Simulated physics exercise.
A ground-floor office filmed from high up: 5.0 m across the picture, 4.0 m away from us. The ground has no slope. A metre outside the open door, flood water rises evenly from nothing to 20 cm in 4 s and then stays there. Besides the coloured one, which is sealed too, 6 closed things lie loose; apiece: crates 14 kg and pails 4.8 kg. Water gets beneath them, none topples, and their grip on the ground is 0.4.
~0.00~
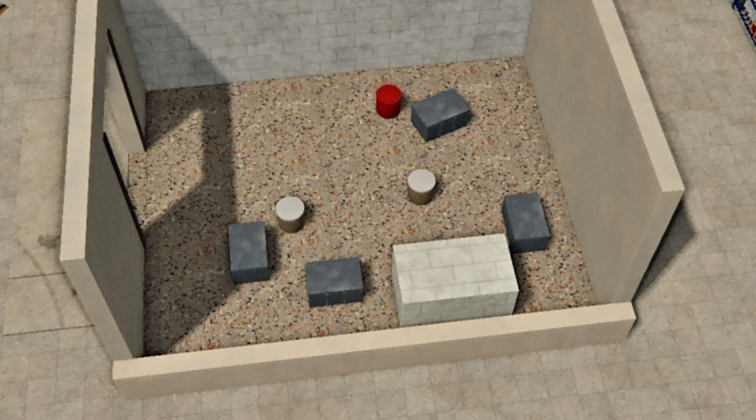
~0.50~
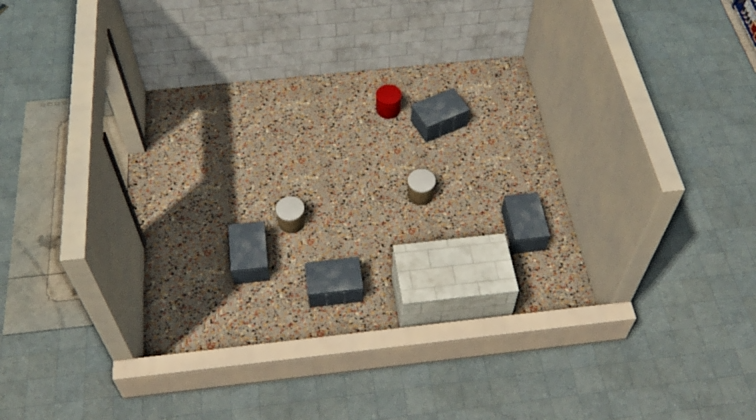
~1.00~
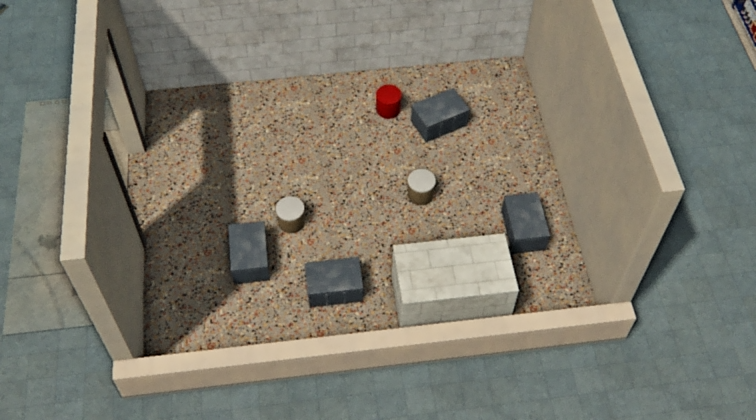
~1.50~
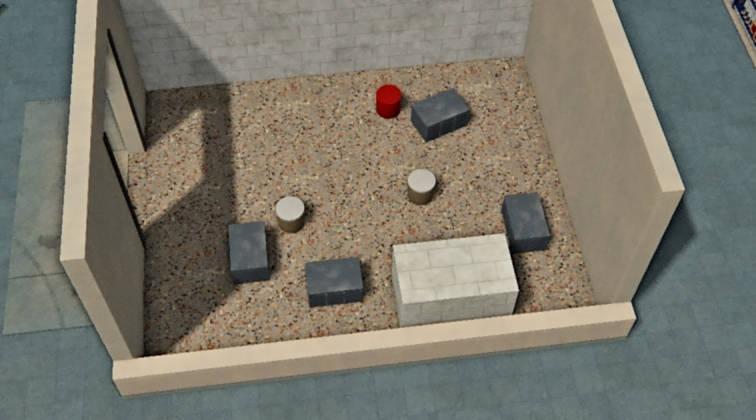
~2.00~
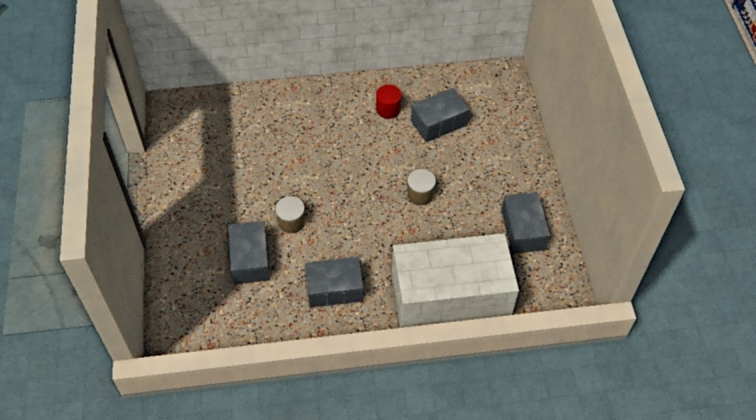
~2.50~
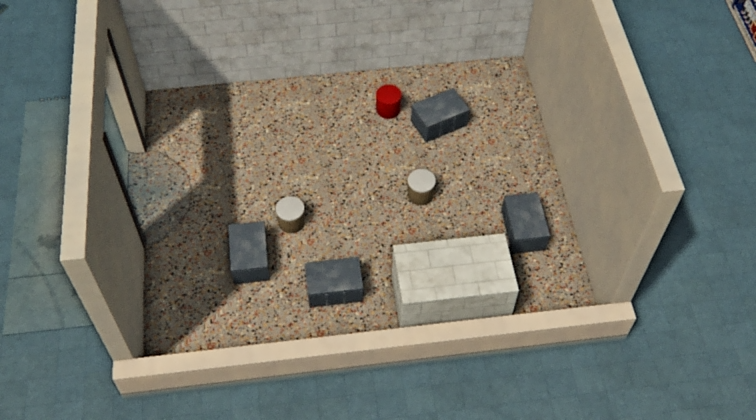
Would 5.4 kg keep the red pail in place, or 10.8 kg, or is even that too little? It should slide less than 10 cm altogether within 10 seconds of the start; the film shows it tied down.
I expect that only the larger load is enough.
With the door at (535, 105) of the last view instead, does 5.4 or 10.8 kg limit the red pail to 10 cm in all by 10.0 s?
Then neither load is enough.
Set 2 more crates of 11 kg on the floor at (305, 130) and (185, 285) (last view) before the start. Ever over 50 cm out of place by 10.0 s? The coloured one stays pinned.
In that order: More, less.
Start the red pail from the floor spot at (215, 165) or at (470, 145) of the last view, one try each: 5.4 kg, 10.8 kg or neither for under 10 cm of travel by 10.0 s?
In that order: Neither is enough; it takes the larger.
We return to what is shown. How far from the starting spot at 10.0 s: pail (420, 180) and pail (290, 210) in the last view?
In turn: 150 cm, 250 cm.
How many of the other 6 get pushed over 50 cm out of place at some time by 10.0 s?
I count 4.
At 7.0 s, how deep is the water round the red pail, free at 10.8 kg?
About 7 cm.
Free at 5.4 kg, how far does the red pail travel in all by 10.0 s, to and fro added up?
About 200 cm.
After 3.5 s the red pail would be 0 cm from its start with 5.4 kg and 0 cm from its start with 10.8 kg; 0 cm of water round it then.
After 4.5 s the red pail would be 0 cm from its start with 5.4 kg and 0 cm from its start with 10.8 kg; 0 cm of water round it then.
After 7.0 s the red pail would be 87 cm from its start with 5.4 kg and 0 cm from its start with 10.8 kg; 7 cm of water round it then.
After 10.0 s the red pail would be 164 cm from its start with 5.4 kg and 0 cm from its start with 10.8 kg; 7 cm of water round it then.
